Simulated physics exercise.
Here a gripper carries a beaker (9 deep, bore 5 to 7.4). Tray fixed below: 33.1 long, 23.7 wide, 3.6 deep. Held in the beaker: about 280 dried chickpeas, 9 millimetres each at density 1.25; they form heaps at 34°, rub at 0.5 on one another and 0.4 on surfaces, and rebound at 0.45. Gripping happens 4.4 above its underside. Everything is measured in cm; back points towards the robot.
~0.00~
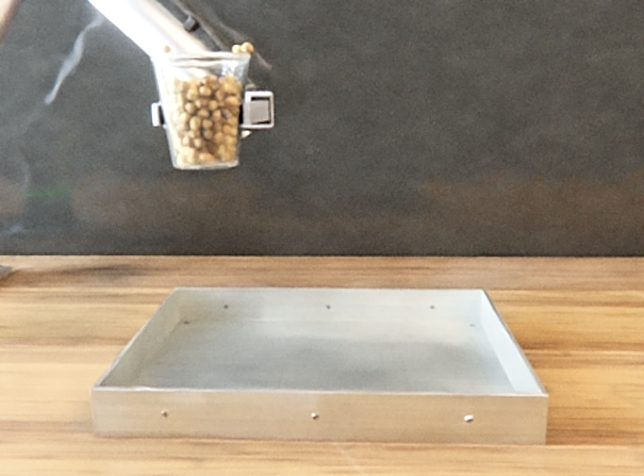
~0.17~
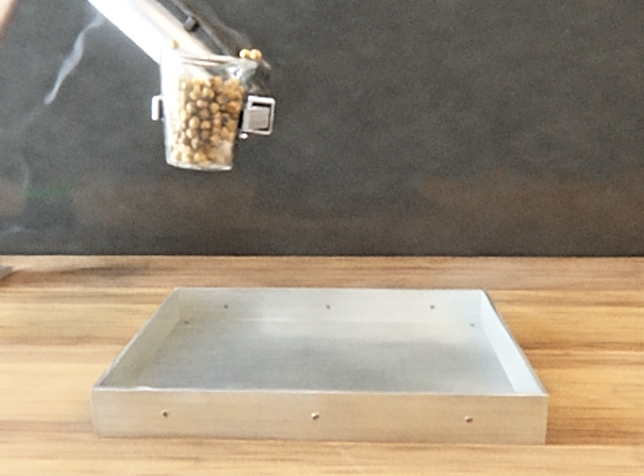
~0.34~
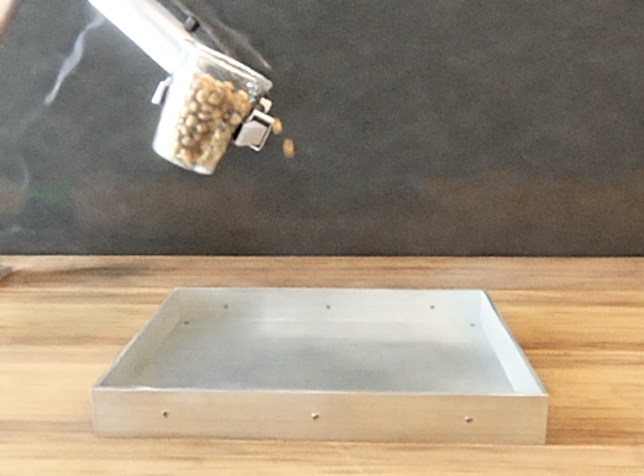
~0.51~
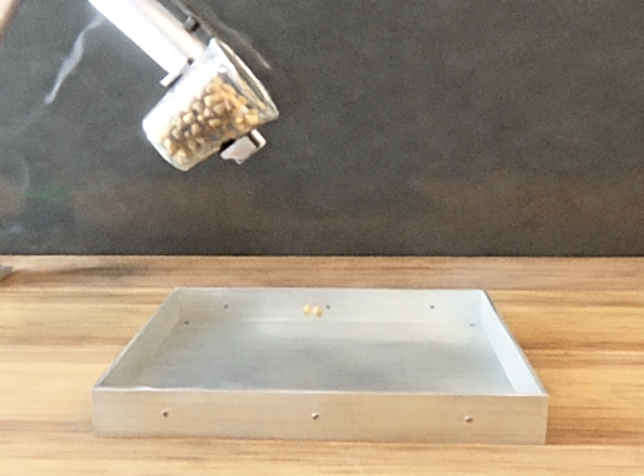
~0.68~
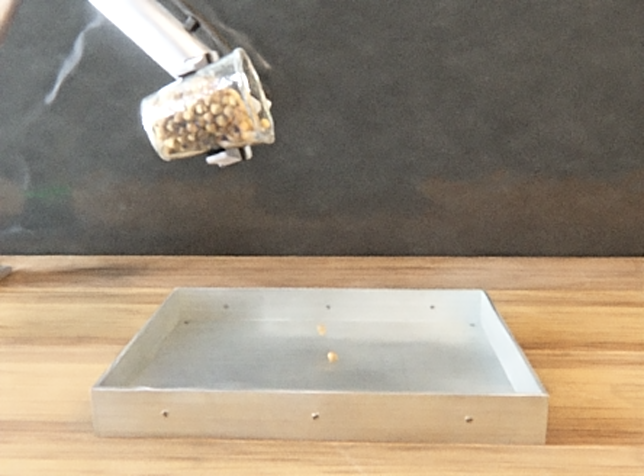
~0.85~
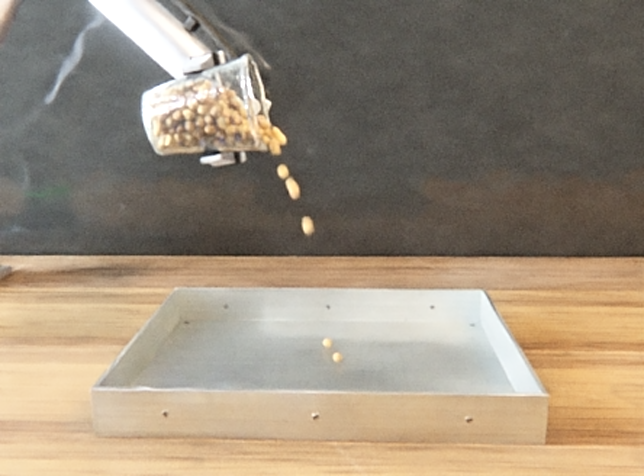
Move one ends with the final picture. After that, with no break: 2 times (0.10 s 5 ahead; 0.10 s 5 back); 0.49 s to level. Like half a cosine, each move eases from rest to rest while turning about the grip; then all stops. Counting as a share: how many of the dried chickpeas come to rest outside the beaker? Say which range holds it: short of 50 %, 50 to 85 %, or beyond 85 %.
The range beyond 85 % holds it.
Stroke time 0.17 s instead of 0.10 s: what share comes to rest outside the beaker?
Then roughly 75 percent.
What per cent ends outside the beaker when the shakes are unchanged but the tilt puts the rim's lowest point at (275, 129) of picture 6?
Estimate: About 65 per cent.
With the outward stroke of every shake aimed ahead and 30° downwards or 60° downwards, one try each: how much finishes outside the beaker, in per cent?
Try one gives about 65 in a hundred, try two about 45 in a hundred.
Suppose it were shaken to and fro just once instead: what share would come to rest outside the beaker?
Approx. 90 per cent.
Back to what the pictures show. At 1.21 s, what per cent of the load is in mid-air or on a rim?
It amounts to roughly 3 in a hundred.
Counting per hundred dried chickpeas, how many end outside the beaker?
Some 90 percent.
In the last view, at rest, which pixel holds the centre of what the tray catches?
Centre estimate: Around (443, 363).
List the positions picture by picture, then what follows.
The first frame shows the beaker middle at (204, 113), level; upper third of the load around (204, 90), from x 165 to 245, top at y 50; 275 in the beaker.
The second frame shows the beaker middle at (204, 113), tilted 8° forward; upper third of the load around (205, 91), from x 170 to 255, top at y 45.
The third frame shows the beaker middle at (205, 113), tilted 28° forward; upper third of the load around (204, 93), from x 165 to 290, top at y 60; 273 in the beaker, 2 in flight or on a rim.
The fourth frame shows the beaker middle at (205, 113), tilted 52° forward; upper third of the load around (206, 96), from x 155 to 320, top at y 70; 273 in the beaker, 2 in the tray.
The fifth frame shows the beaker middle at (205, 113), tilted 72° forward; upper third of the load around (205, 100), from x 155 to 335, top at y 80; 273 in the beaker, 2 in the tray.
The sixth frame shows the beaker middle at (205, 114), tilted 80° forward; upper third of the load around (197, 102), from x 155 to 340, top at y 85; 268 in the beaker, 2 in the tray, 5 in flight or on a rim.
After 1.21 s, tilted 80° forward, highest piece 22 above the table; 223 in the tray, 40 in the beaker, 4 on the table or floor, 8 in flight or on a rim.
After 1.56 s, tilted 23° forward, highest piece 25 above the table; 247 in the tray, 22 in the beaker, 5 on the table or floor, 1 in flight or on a rim.
After 1.94 s, level, highest piece 22 above the table; 248 in the tray, 22 in the beaker, 5 on the table or floor.
After 2.99 s, level, highest piece 22 above the table; 248 in the tray, 22 in the beaker, 5 on the table or floor.
In the end, 248 in the tray, 22 in the beaker, 5 on the table or floor. That is 92 % outside the beaker.
